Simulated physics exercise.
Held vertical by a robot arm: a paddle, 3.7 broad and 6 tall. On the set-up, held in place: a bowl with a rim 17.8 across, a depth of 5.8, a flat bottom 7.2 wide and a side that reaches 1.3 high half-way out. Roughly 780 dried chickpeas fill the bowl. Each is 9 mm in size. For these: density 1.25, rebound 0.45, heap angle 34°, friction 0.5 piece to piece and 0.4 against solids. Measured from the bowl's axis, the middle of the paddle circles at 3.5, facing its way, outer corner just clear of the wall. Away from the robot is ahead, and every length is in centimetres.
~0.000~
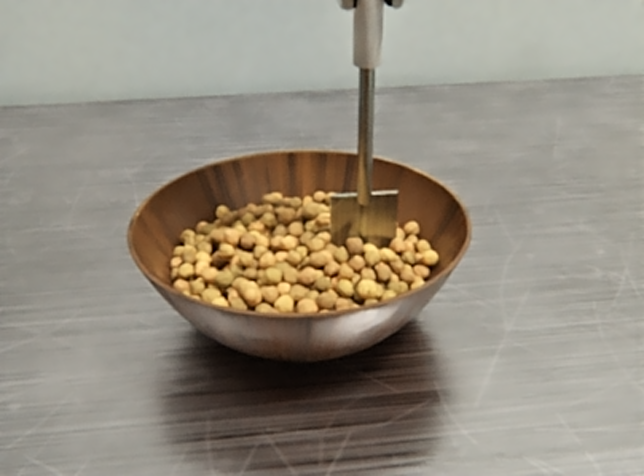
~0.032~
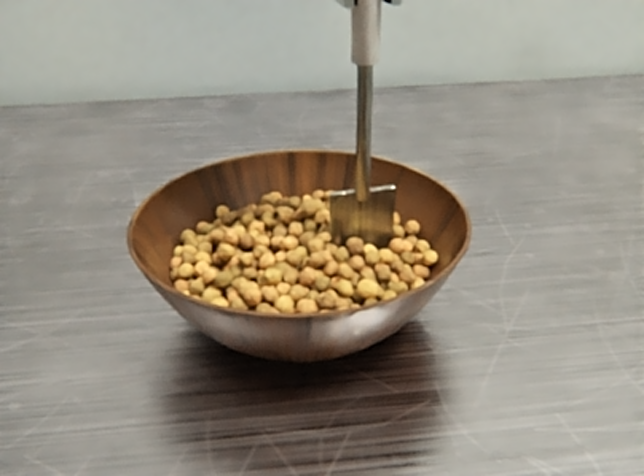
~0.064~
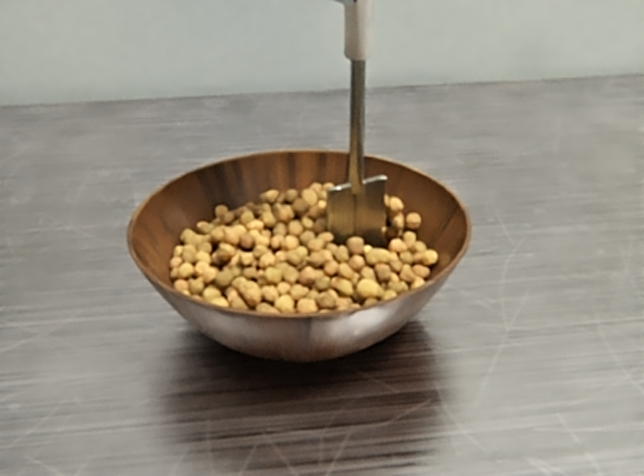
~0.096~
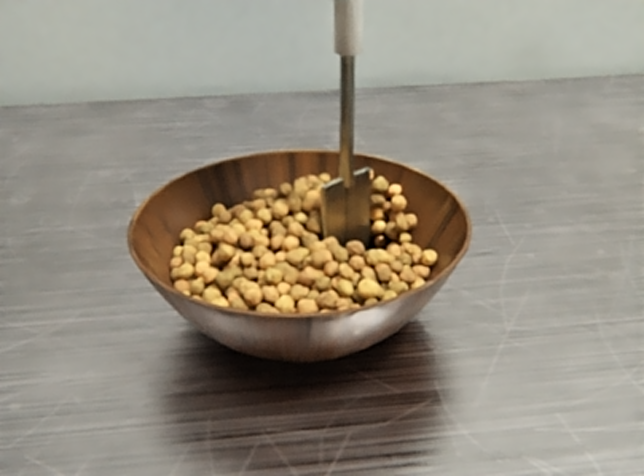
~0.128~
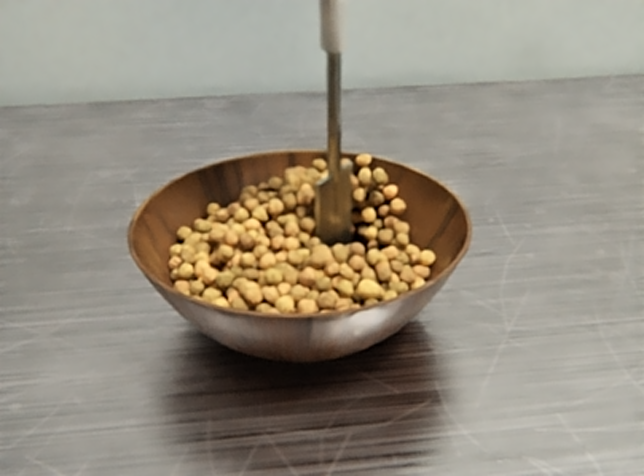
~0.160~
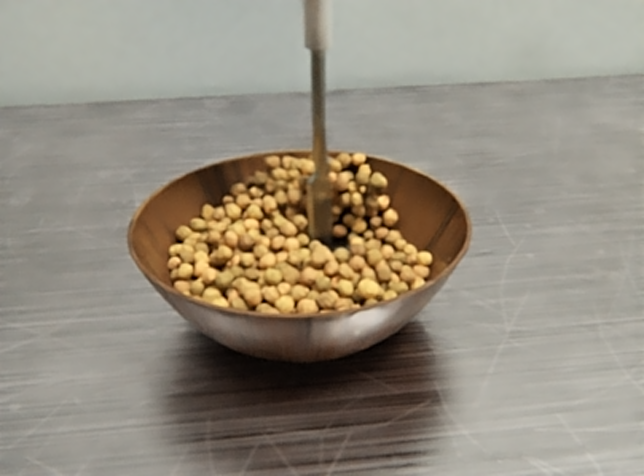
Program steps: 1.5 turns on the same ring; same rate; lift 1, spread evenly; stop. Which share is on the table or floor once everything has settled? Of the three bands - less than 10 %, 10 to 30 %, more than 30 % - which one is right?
The right band is less than 10 %.
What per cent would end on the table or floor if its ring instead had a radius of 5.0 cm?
It would be near 15 per cent.
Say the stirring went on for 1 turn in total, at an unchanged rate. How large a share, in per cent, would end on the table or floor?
That would give some 5 percent.
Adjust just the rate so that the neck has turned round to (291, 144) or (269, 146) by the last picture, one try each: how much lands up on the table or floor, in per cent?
It comes to roughly 15 per cent and then 25 per cent.
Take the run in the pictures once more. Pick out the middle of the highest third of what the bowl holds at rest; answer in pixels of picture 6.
(243, 265).
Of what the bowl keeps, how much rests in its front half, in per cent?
Around 55 percent of it.
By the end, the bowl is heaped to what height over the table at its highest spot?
Height: Roughly 6.0 cm.
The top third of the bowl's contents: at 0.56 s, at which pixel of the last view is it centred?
Roughly at (330, 282).
After 0.56 s, 252° round, highest piece 8 above the table; 759 in the bowl, 13 on the table or floor, 3 in flight or on the tool.
After 0.96 s, 78° round, highest piece 8 above the table; 732 in the bowl, 41 on the table or floor, 2 in flight or on the tool.
After 1.35 s, 180° round, highest piece 6 above the table; 725 in the bowl, 50 on the table or floor.
After 2.05 s, 180° round, highest piece 6 above the table; 725 in the bowl, 50 on the table or floor.
In the end, 725 in the bowl, 50 on the table or floor. That is 6 % on the table or floor.
